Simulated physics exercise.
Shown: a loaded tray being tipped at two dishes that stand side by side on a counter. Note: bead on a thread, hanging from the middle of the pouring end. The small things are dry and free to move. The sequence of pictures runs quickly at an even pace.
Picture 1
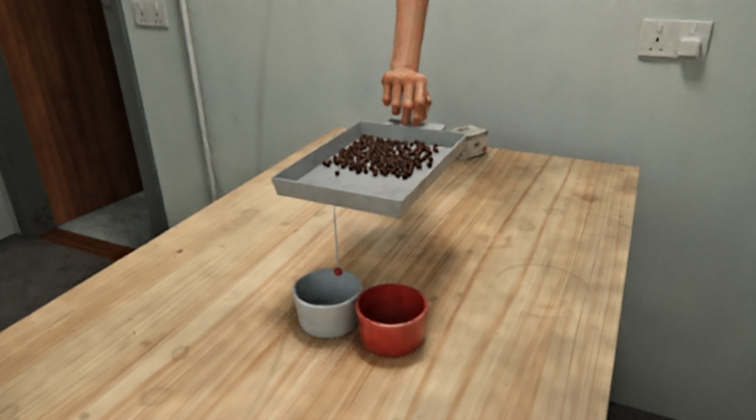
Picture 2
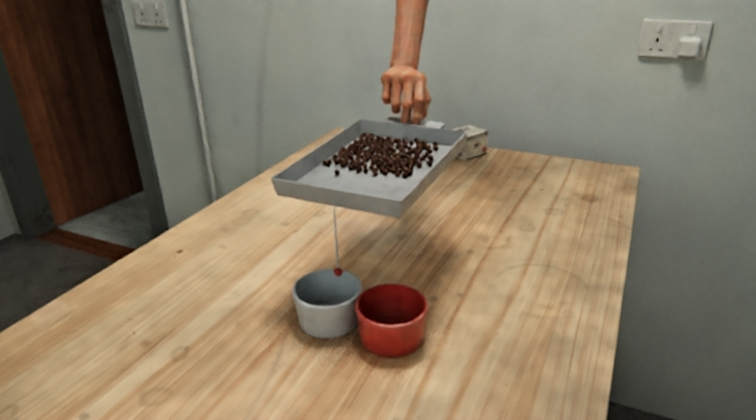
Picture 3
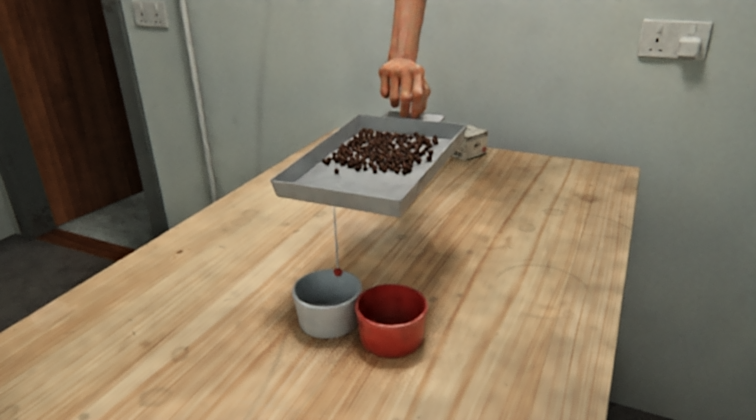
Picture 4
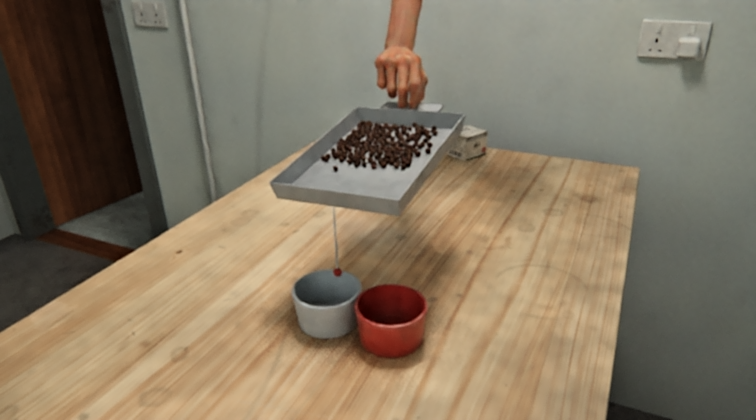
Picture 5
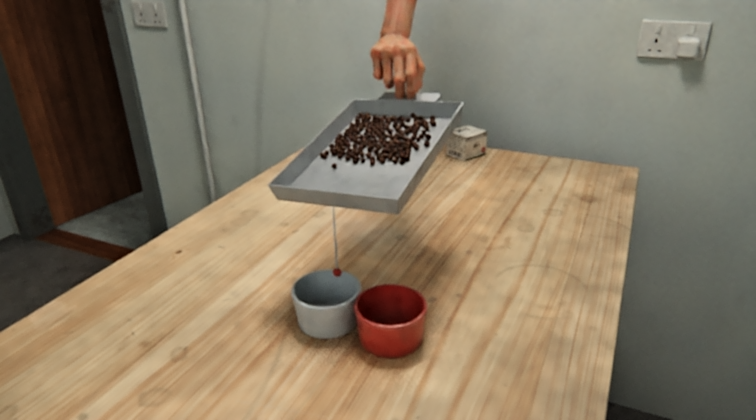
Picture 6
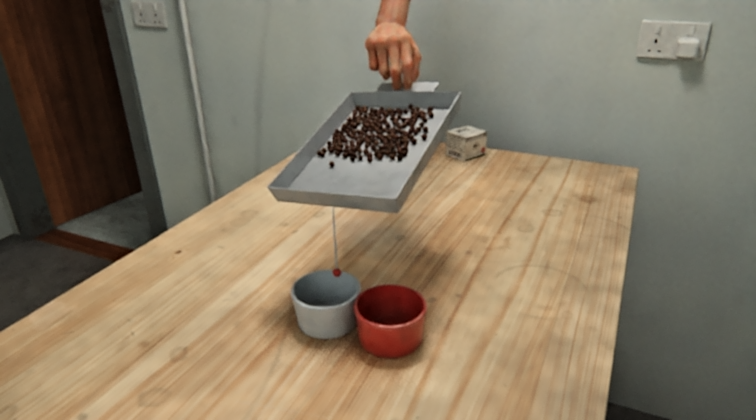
A hand reaches in from the top over a pale wooden table, seen from slightly above in a room with grey-green walls, a brown door at left and a socket at right. It holds a grey tray of dark brown berries above a grey dish and a red one, a red bead hanging from the tray's front edge. The hand steadily raises the tray's back end, tilting it forward and slightly left, while the camera stays still.
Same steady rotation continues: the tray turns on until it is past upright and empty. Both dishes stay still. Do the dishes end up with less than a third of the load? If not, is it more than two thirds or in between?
Yes, under one part in three.
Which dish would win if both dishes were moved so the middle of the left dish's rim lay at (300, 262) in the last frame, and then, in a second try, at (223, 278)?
The first setup gives the one at left, the second setup gives the one at right.
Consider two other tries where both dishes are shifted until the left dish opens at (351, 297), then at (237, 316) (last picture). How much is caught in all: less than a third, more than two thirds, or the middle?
Where the dishes stand first, below one third; where they stand second, below one third.
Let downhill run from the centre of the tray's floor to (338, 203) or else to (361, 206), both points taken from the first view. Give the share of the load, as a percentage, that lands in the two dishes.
The first try would leave around 30 per cent there, the second around 70 per cent.
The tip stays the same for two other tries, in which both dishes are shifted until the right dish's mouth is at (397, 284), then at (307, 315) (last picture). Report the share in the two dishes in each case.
You'd get 0 in a hundred the first time and 20 in a hundred the second.
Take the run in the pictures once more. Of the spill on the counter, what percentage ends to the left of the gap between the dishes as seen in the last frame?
About 100 percent of the spill.
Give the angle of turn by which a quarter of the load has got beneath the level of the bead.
At about 105°.
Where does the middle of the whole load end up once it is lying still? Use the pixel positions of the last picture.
About (265, 313).
Soon after the last picture, tray tipped steeply; nearly all on the tray; a stray few outside both; a stray few in the air.
A little later, tray tipped right over; nearly all on the tray; a small part outside both; a stray few in the air.
Later still, tray tipped past a quarter turn; a small part in the left dish; most outside both.
At rest, tray tipped past a quarter turn; none in the right dish; a small part in the left dish; most outside both.
